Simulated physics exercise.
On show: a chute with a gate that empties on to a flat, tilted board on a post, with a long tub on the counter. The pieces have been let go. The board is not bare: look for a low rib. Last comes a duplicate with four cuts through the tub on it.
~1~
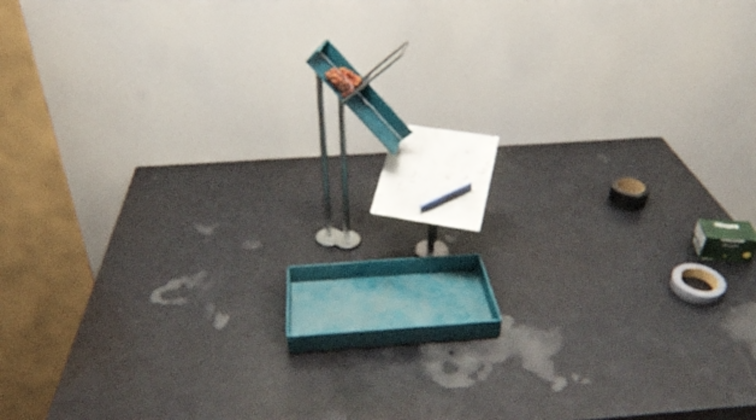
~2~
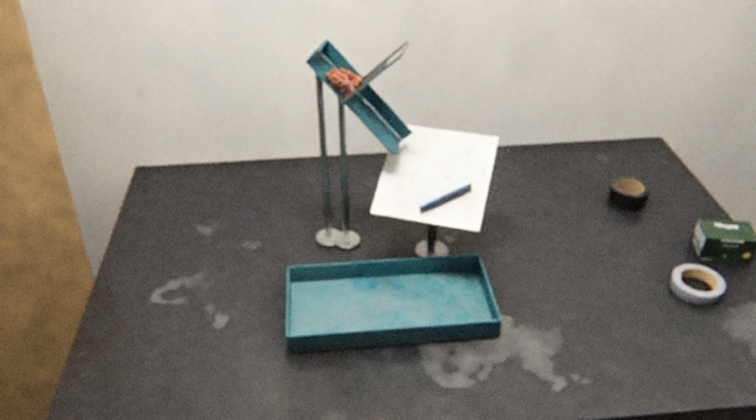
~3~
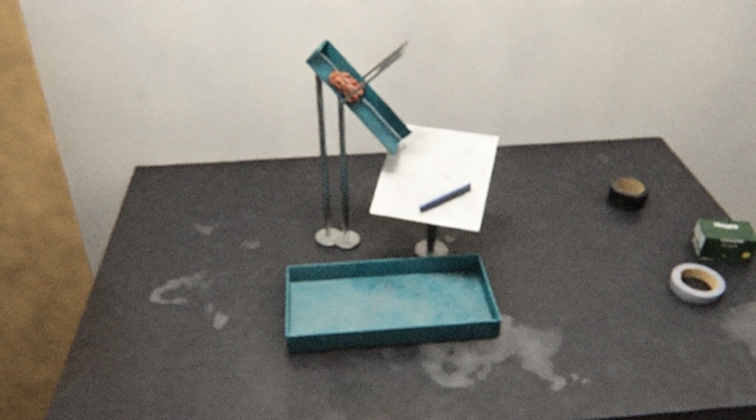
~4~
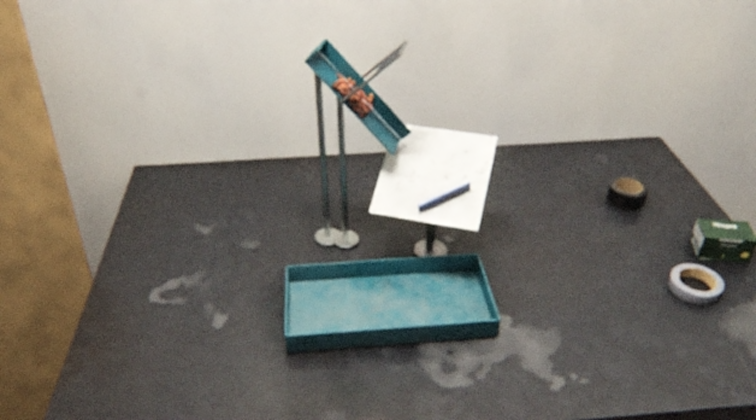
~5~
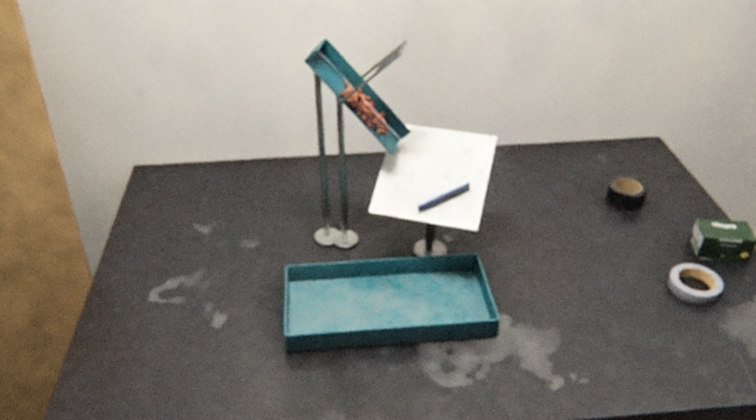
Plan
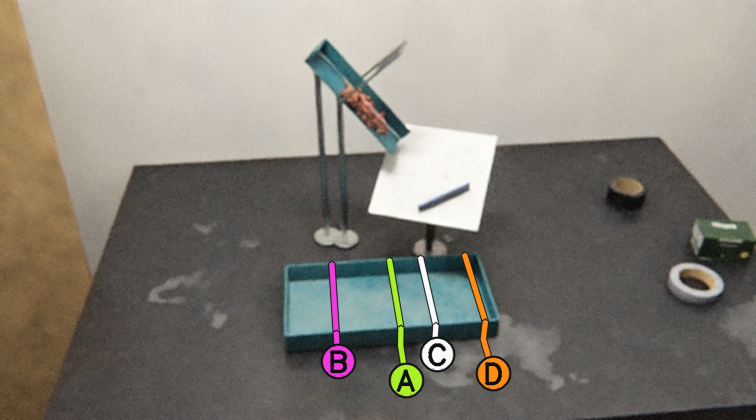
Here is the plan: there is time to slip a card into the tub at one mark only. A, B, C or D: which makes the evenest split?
A is best.
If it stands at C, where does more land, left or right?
Left.
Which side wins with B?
The right side.
On the marked copy, line A crosses the front rim at (400, 327); line B crosses the front rim at (336, 332); line C crosses the front rim at (435, 324); line D crosses the front rim at (485, 320).
With A, of what is caught, close to a third on the left of the divider, close to two thirds on the right.
With B, of what is caught, none at all on the left of the divider, the whole lot on the right.
With C, of what is caught, all but a few on the left of the divider, only a few on the right.
With D, of what is caught, all but a few on the left of the divider, only a few on the right.
